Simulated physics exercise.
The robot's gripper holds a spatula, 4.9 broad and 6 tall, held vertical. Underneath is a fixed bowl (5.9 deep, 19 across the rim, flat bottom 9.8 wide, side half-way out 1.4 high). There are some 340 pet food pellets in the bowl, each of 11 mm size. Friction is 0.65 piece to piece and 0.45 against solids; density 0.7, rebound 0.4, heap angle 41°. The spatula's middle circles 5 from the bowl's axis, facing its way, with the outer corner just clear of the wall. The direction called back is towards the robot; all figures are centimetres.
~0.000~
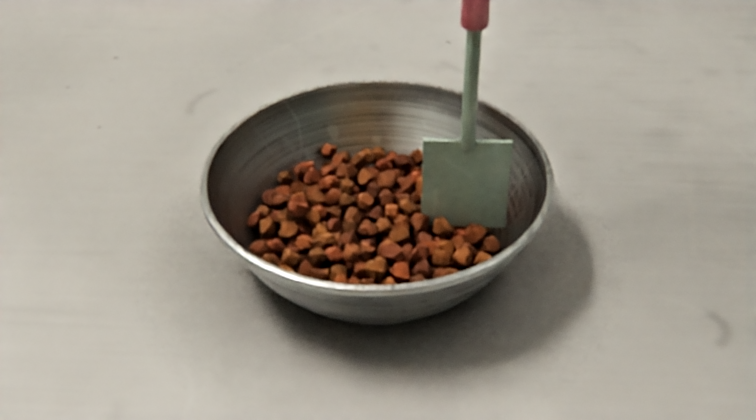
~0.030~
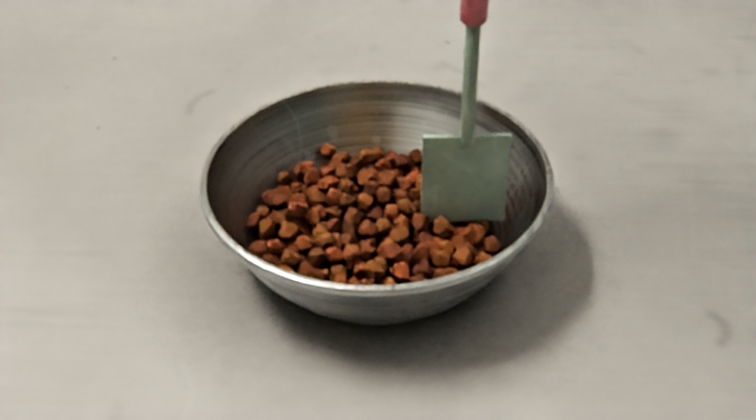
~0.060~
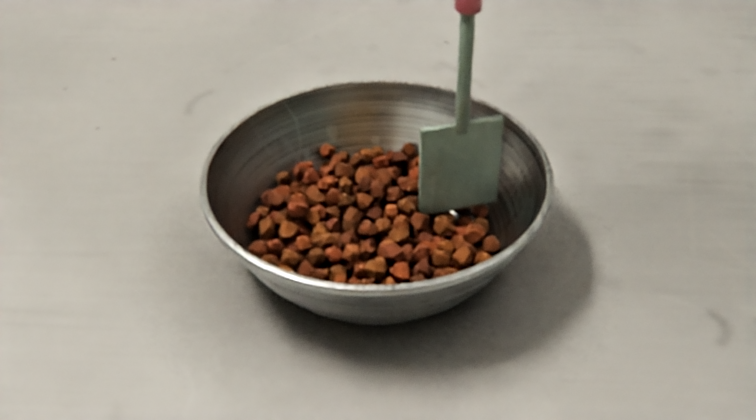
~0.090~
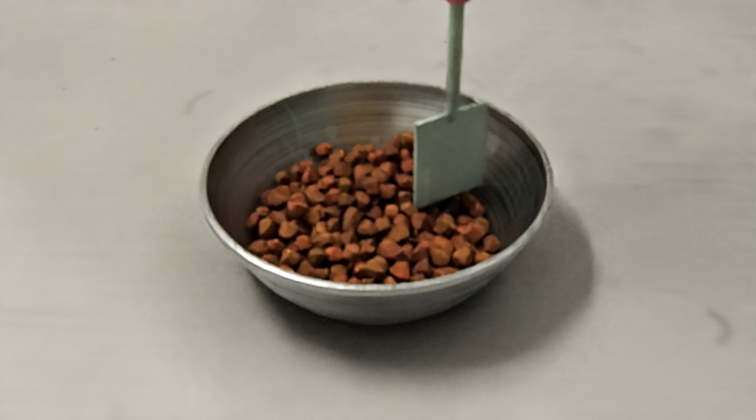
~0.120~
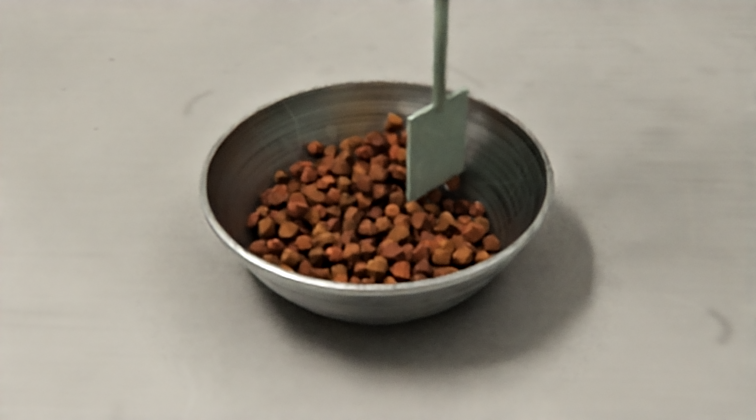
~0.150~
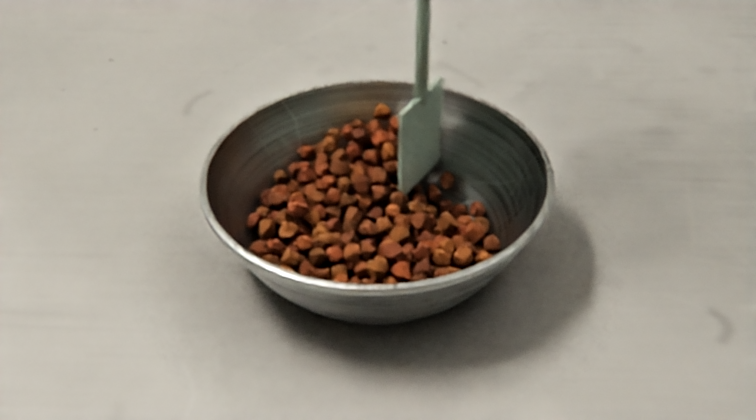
At first, a grey-green spatula with a red handle stands upright at the right side of a metal bowl of reddish-brown pellets. It then sweeps toward the back and left, turning edge-on as it goes, pushing pellets into a higher pile at the back and leaving bare metal behind it.
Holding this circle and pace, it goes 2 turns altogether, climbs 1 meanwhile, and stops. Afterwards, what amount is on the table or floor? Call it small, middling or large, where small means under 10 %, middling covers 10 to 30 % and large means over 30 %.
I would call it middling.
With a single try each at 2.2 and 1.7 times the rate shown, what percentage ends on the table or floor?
40 % and 30 %.
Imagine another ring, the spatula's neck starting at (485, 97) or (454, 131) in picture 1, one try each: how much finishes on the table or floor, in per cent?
Near 0 per cent and near 15 per cent, in that order.
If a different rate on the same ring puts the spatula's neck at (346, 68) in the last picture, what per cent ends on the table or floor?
Some 40 per cent.
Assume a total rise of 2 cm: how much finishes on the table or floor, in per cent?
I'd put it at about 10 per cent.
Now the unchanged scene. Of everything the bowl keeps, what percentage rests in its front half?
It comes to near 50 percent.
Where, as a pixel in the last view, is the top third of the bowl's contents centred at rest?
The centre is near pixel (433, 218).
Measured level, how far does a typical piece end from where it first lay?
Near 7 cm.
After 0.71 s, 321° round, highest piece 8 above the table; 315 in the bowl, 20 on the table or floor, 6 in flight or on the tool.
After 1.26 s, 221° round, highest piece 7 above the table; 276 in the bowl, 59 on the table or floor, 6 in flight or on the tool.
After 1.74 s, 0° round, highest piece 5 above the table; 273 in the bowl, 68 on the table or floor.
After 2.44 s, 0° round, highest piece 5 above the table; 273 in the bowl, 68 on the table or floor.
At rest, 273 in the bowl, 68 on the table or floor. That is 20 % on the table or floor.
